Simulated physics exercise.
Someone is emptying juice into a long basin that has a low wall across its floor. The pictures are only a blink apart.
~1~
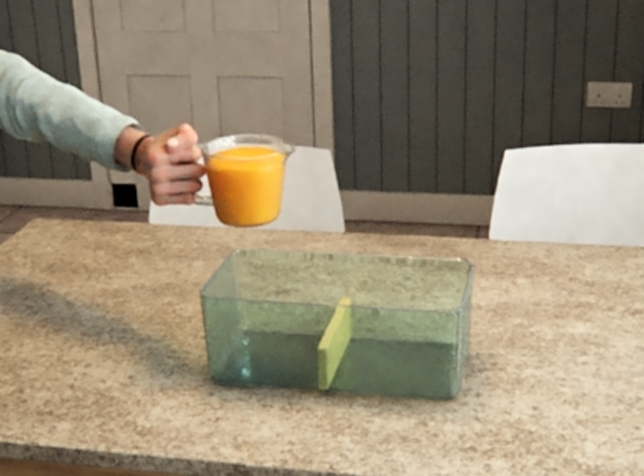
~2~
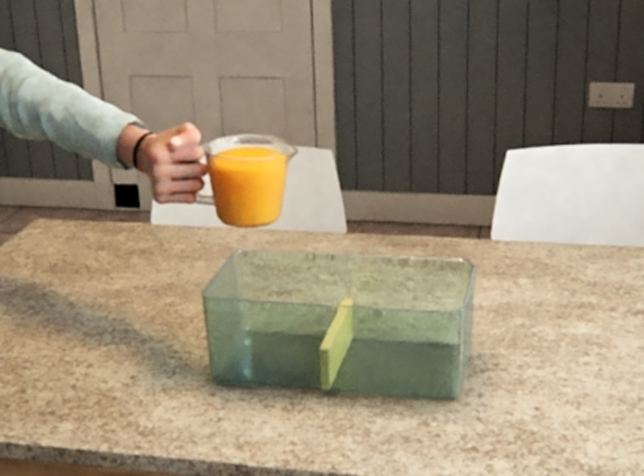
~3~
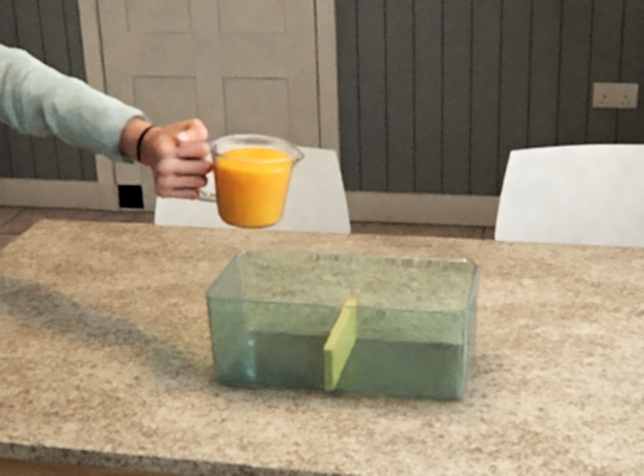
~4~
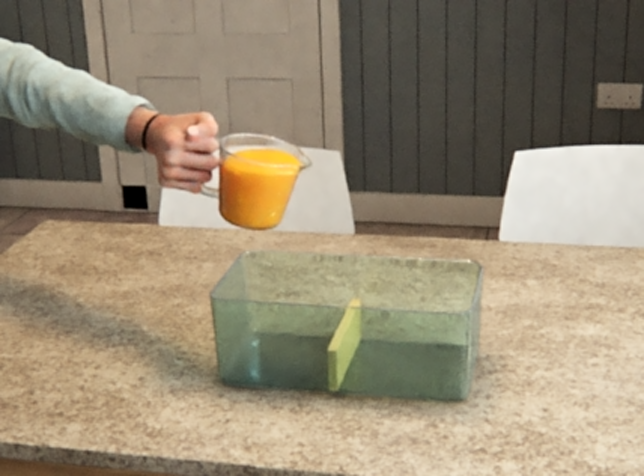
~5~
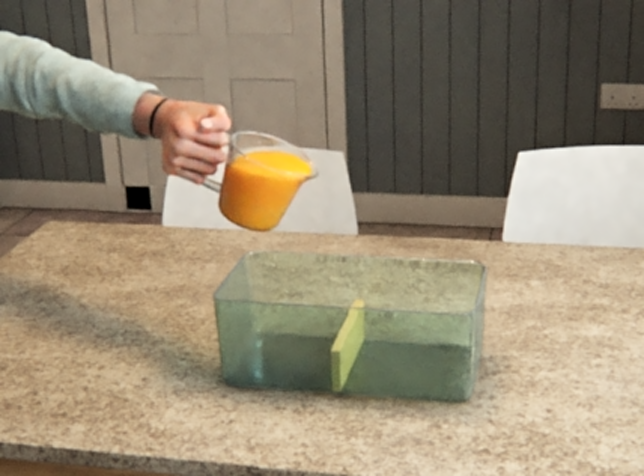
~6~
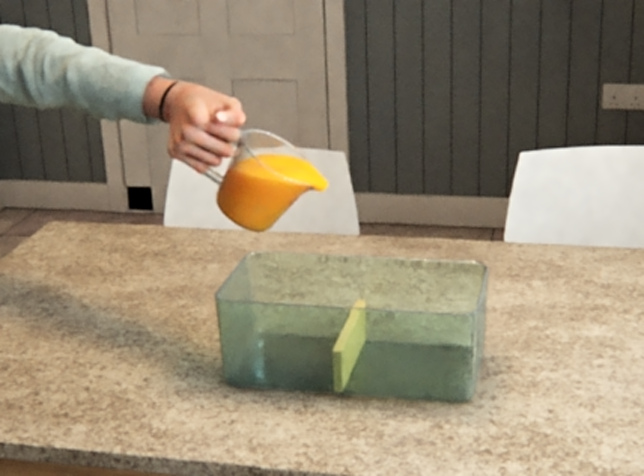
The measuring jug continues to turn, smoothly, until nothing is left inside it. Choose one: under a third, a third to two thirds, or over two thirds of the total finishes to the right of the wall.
A third to two thirds finishes to the right of the wall.
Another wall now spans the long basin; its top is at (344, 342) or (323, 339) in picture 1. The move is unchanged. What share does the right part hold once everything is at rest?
About 45 per cent on the first try, and 75 per cent on the second.
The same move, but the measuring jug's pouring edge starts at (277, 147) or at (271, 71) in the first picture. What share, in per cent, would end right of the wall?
Start one gives close to 20 percent, start two close to 45 percent.
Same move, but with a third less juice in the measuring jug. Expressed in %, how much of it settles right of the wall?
About 25 in a hundred.
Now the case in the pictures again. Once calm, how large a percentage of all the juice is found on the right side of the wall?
Around 50 %.
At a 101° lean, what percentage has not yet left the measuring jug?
Roughly 35 percent remains at that point.
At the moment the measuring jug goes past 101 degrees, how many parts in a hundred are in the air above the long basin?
Airborne share: Approx. 30 %.
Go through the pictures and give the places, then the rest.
In the first frame, it leans 0°; its right rim is at (295, 150); the juice meets the walls at (209, 155) and (285, 158); the long basin's rim runs from (217, 273) to (468, 287); the wall's top is at (335, 323).
In the second frame, it leans 2°; its right rim is at (298, 151); the juice meets the walls at (212, 155) and (287, 159).
In the third frame, it leans 6°; its right rim is at (304, 156); the juice meets the walls at (218, 155) and (292, 161).
In the fourth frame, it leans 13°; its right rim is at (312, 164); the juice meets the walls at (225, 157) and (301, 163).
In the fifth frame, it leans 23°; its right rim is at (319, 175); the juice meets the walls at (230, 161) and (313, 168).
In the sixth frame, it leans 35°; its right rim is at (322, 187); the juice meets the walls at (229, 167) and (320, 179); 3 per cent is over the edge.
A moment on, the measuring jug is tipped right over and 34 per cent is still to pour, 6 is left of the wall and 33 right of it.
Next, the measuring jug is tipped right over and 1 per cent is still to pour, 46 is left of the wall and 49 right of it.
Then the measuring jug is tipped right over and 0 per cent is still to pour, 49 is left of the wall and 50 right of it.
Later the measuring jug is tipped right over and 0 per cent is still to pour, 49 is left of the wall and 50 right of it.
Finally, 49 per cent lies left of the wall, 50 right of it and 1 outside.
